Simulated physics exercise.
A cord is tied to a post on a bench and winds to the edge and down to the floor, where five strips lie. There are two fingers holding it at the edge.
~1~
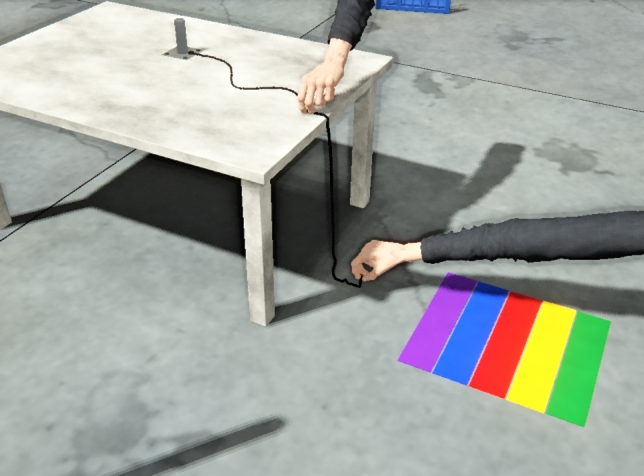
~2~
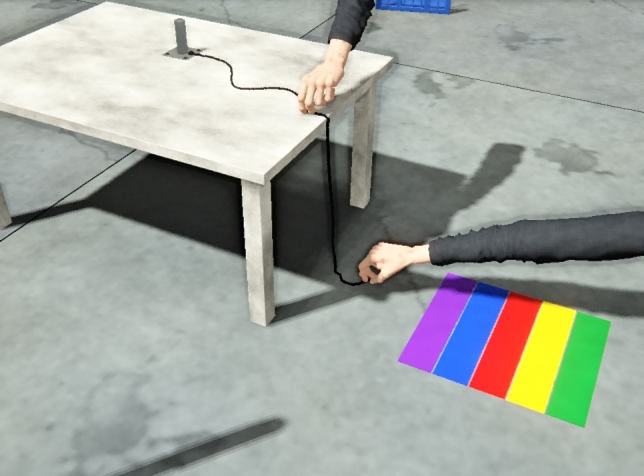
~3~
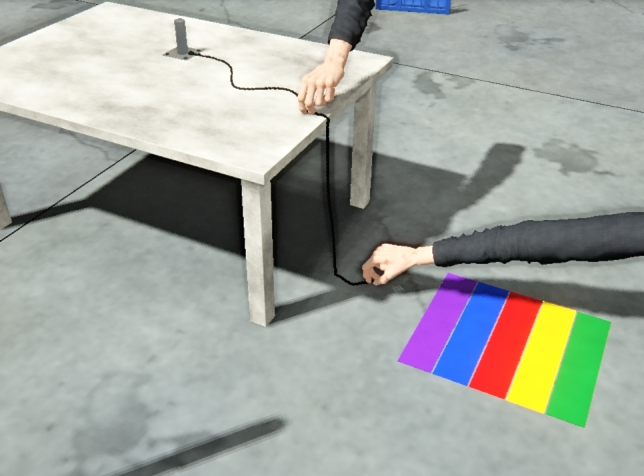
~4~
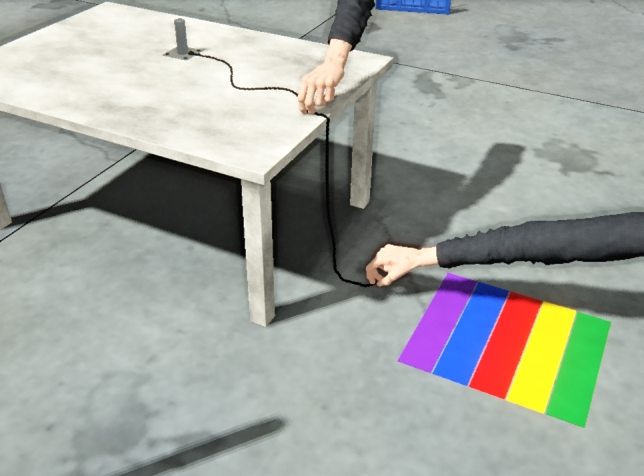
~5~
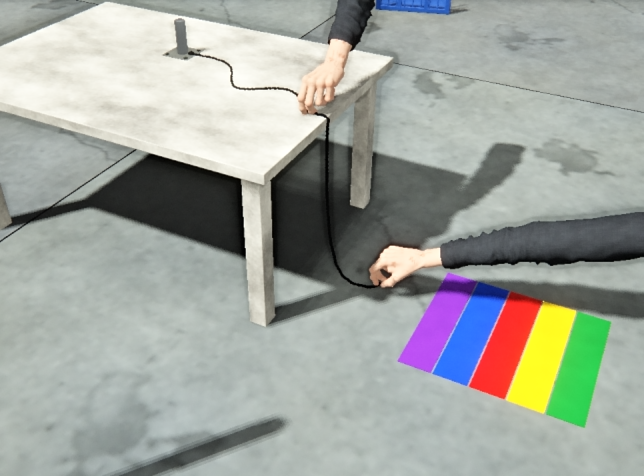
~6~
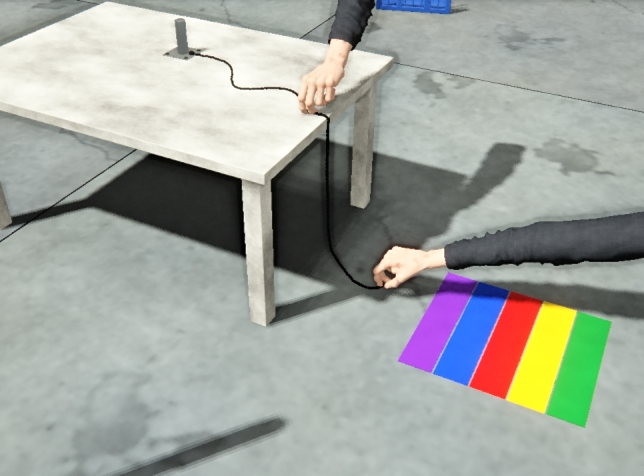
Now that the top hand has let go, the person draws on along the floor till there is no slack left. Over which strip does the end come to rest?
Over the red strip.
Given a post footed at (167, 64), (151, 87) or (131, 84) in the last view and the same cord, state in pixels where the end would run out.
Going through them in sequence: (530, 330), (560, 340) and finally (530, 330).
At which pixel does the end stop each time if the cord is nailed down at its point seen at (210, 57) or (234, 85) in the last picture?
I'd say about (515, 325) for the first and about (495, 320) for the second.
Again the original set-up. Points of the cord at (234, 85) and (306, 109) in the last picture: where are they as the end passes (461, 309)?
They end up somewhere around (259, 82) and (334, 123).
Soon after, end near (461, 309); over purple.
After that, end near (497, 320); over red.
At the stop, end near (518, 327); over red. The end stops over the red strip.
